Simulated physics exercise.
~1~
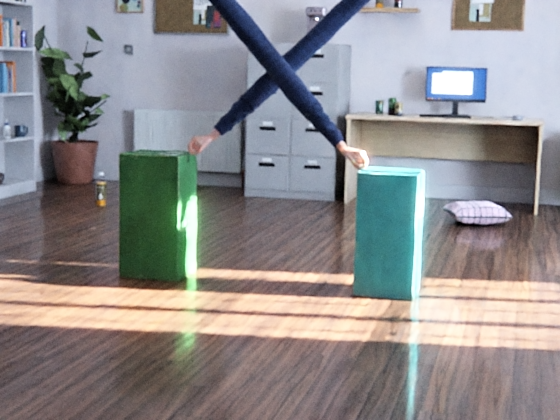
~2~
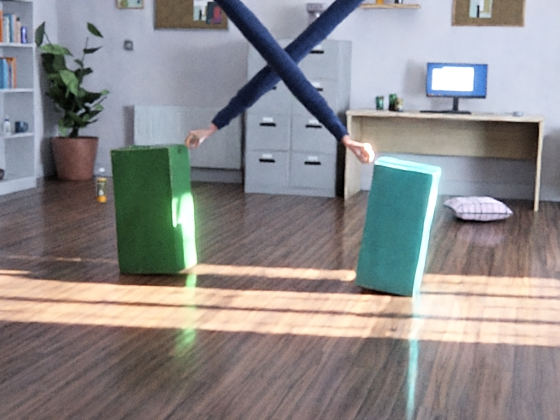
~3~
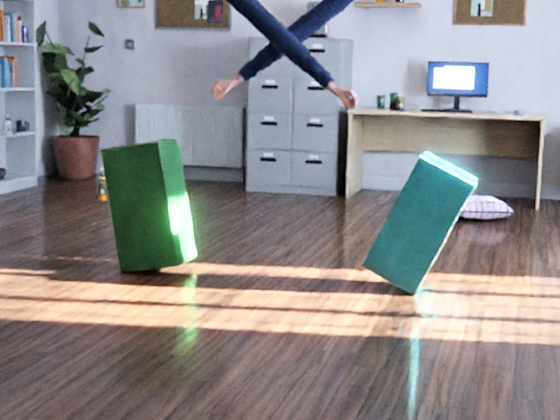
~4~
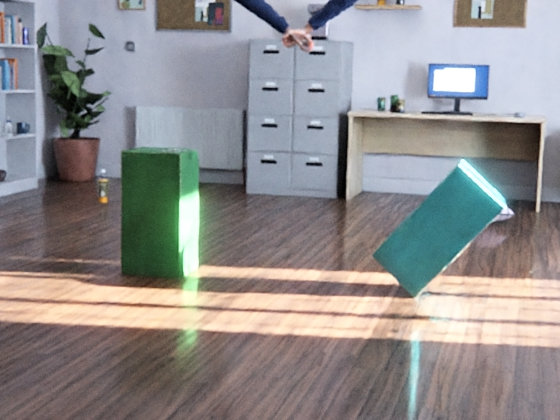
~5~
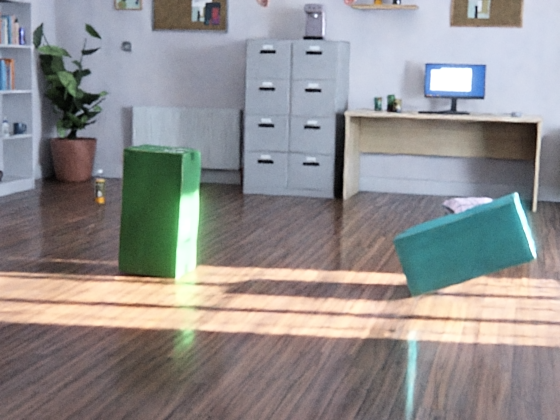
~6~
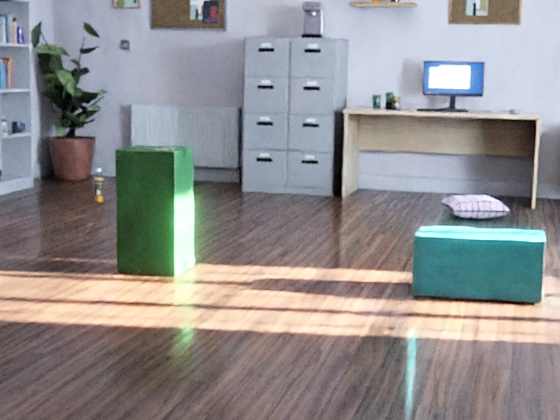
A turquoise box on the right toppled onto its side after a person with crossed arms pushed it and a green box outward near their tops and let go, while the green one tilted left, rocked back and stayed standing.
